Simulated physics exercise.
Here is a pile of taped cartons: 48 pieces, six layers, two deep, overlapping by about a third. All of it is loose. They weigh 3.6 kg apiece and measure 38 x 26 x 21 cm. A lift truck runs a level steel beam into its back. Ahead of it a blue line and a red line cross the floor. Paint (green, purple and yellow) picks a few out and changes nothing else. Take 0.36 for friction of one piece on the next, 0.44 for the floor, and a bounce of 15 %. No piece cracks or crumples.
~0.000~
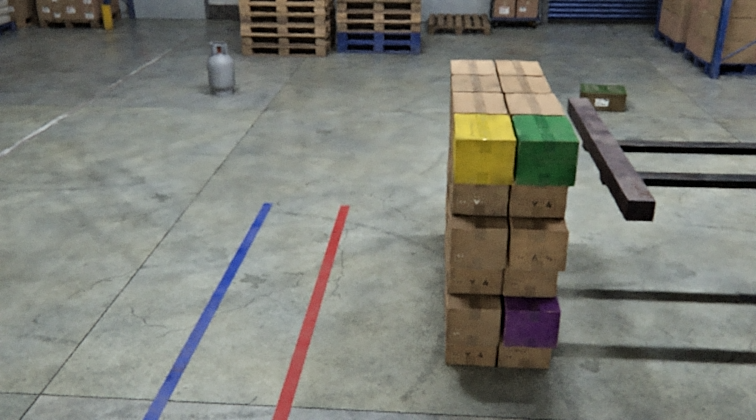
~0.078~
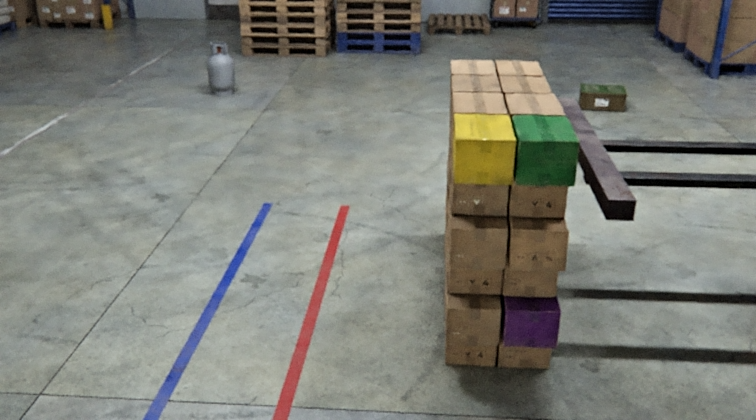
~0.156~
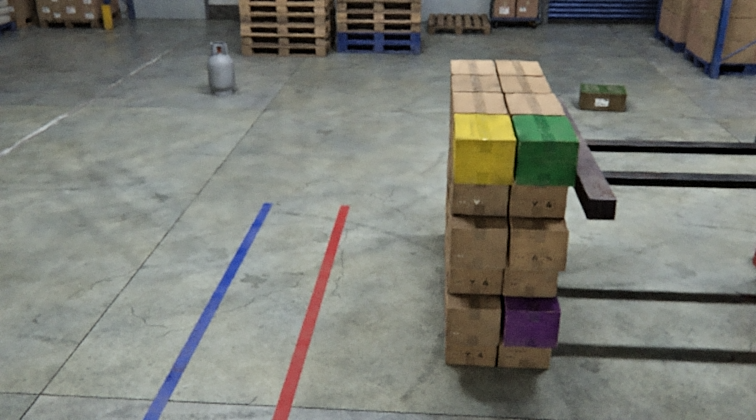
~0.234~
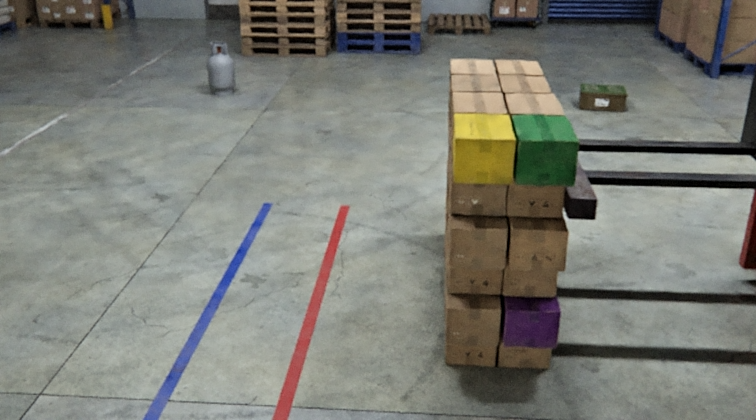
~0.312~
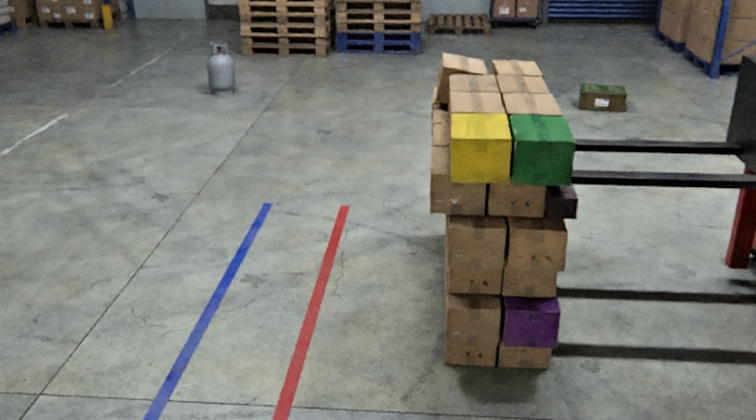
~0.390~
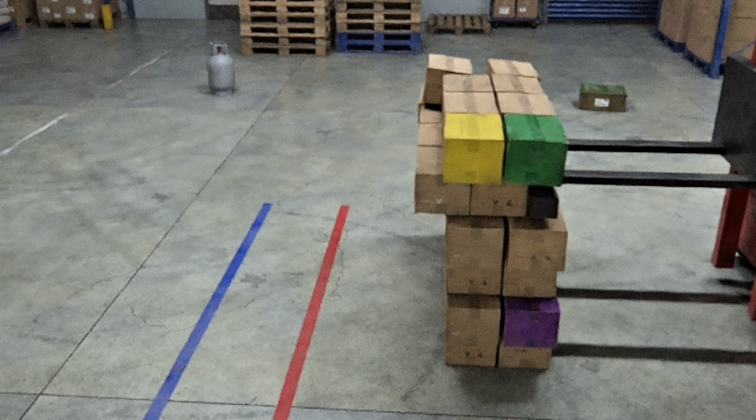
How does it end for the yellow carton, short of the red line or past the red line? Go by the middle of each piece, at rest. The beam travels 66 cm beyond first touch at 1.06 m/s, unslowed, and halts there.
In the end the yellow carton ends beyond the red line.
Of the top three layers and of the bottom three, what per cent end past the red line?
From the top 50, from the bottom 0 per cent.
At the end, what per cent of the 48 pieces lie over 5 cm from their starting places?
60 per cent.
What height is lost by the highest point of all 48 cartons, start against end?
Roughly 5 cm.
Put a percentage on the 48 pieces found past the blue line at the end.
About 0 per cent.
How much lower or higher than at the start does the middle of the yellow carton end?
It ends some 100 cm lower.
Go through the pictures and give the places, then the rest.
In the first frame (we follow the side turned to the camera), beam (638, 211) 23 cm from the stack; blue line, near end, (180, 365); red line, near end, (295, 371); yellow carton (485, 163); green carton (547, 164); purple carton (532, 330); no piece has moved.
In the second frame, beam (619, 210) 15 cm from the stack; yellow carton (485, 163).
In the third frame, beam (600, 210) 7 cm from the stack; yellow carton (485, 163).
In the fourth frame, beam (580, 209) 15 mm in; yellow carton (484, 162); one has shifted.
In the fifth frame, beam (561, 209) 10 cm in; yellow carton (481, 162); steepest lean 11°, the carton at (465, 63); 9 stirred so far.
In the sixth frame, beam (542, 208) 18 cm in; blue line, near end, (180, 365); red line, near end, (295, 371); yellow carton (473, 162) displaced 45 mm; green carton (535, 163) tipped 3°; purple carton (532, 330); steepest lean 8°, the carton at (450, 63); 16 stirred so far.
Around 0.62 s, none of the 48 cartons past the red line, 28 disturbed; yellow carton tipped 3°; green carton tipped 33°.
Around 0.92 s, 1 of the 48 cartons past the red line; yellow carton tipped 31°, 13 cm lower; green carton tipped 41°, 26 cm lower.
Around 1.76 s, 11 of the 48 cartons past the red line; yellow carton on its side; green carton tipped 40°, 78 cm lower.
Finally (3.6 s), 11 of the 48 cartons past the red line; yellow carton on its side; green carton upside down; purple carton unmoved. Seen by the last camera, middles, yellow carton near (229, 337).
